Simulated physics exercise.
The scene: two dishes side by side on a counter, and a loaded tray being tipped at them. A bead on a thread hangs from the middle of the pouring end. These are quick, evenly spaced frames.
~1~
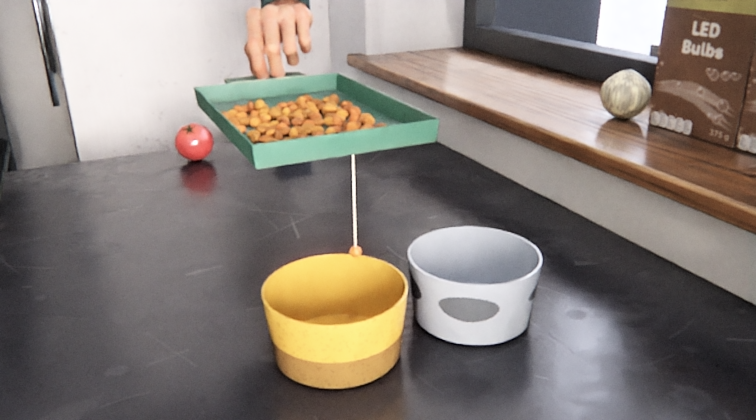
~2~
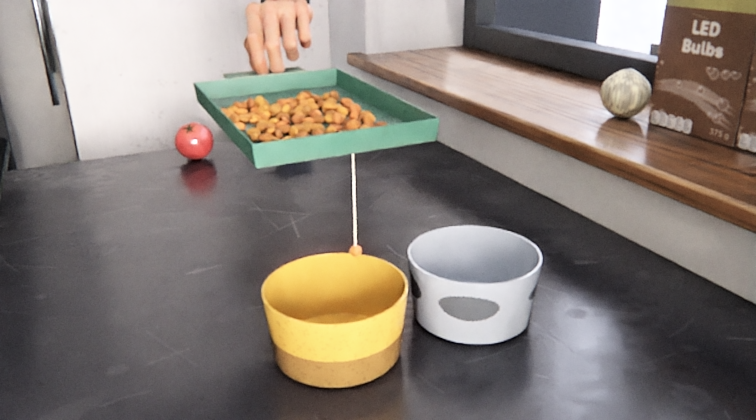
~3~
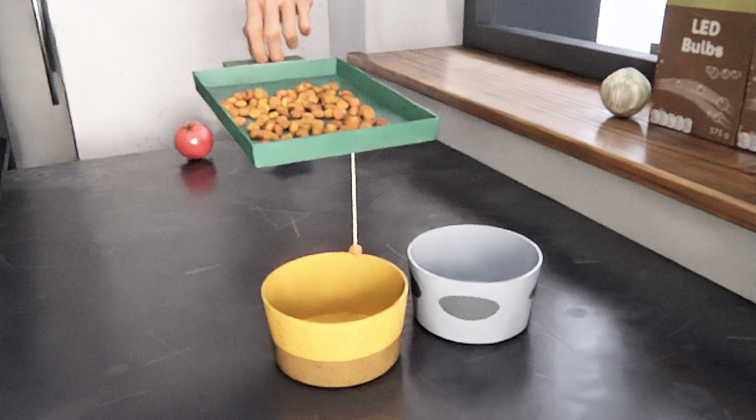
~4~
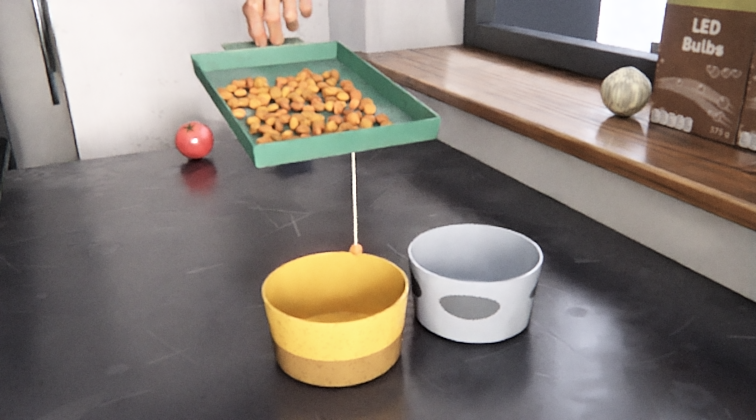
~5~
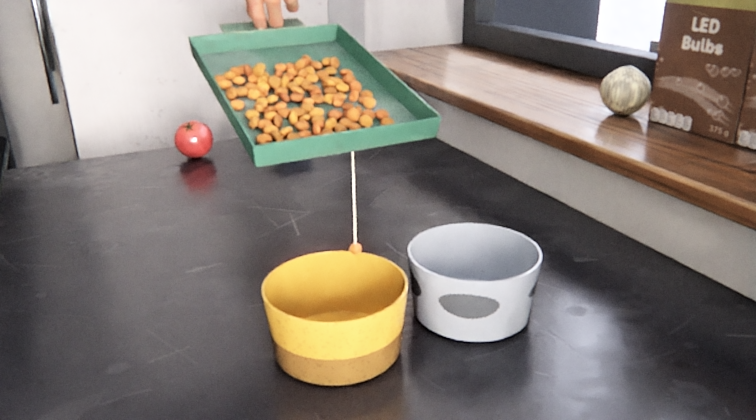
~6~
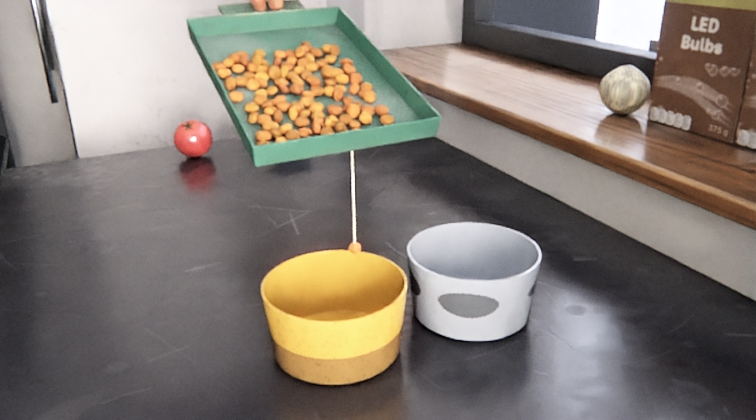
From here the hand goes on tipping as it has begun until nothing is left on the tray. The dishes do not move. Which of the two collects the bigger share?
It favours the left-hand dish.
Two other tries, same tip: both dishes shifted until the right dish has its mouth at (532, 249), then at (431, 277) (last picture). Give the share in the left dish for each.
First some 70, then 30 per cent.
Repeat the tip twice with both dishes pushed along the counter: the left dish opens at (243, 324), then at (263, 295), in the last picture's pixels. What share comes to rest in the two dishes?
In turn 90 and 60 in a hundred.
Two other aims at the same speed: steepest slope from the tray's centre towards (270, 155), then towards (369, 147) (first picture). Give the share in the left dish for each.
First some 70, then 30 per cent.
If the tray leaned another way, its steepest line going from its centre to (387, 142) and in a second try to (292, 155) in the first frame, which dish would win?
In turn: The right-hand dish; the left dish.
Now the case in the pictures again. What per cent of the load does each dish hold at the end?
Left dish near 50 in a hundred; right dish near 10.
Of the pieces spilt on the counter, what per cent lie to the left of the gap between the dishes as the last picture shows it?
Some 30 per cent.
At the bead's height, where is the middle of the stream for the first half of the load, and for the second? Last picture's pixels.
Around (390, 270) and then (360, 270).
Soon, tray tipped steeply; nearly all on the tray; a stray few in the air.
A while on, tray tipped past a quarter turn; about half on the tray; a small part in the left dish; a stray few in the right dish; a small part outside both; about a quarter in the air.
Towards the end, tray tipped past a quarter turn; about half in the left dish; a small part in the right dish; about a third outside both.
Finally, tray tipped past a quarter turn; about half in the left dish; a small part in the right dish; about a third outside both.
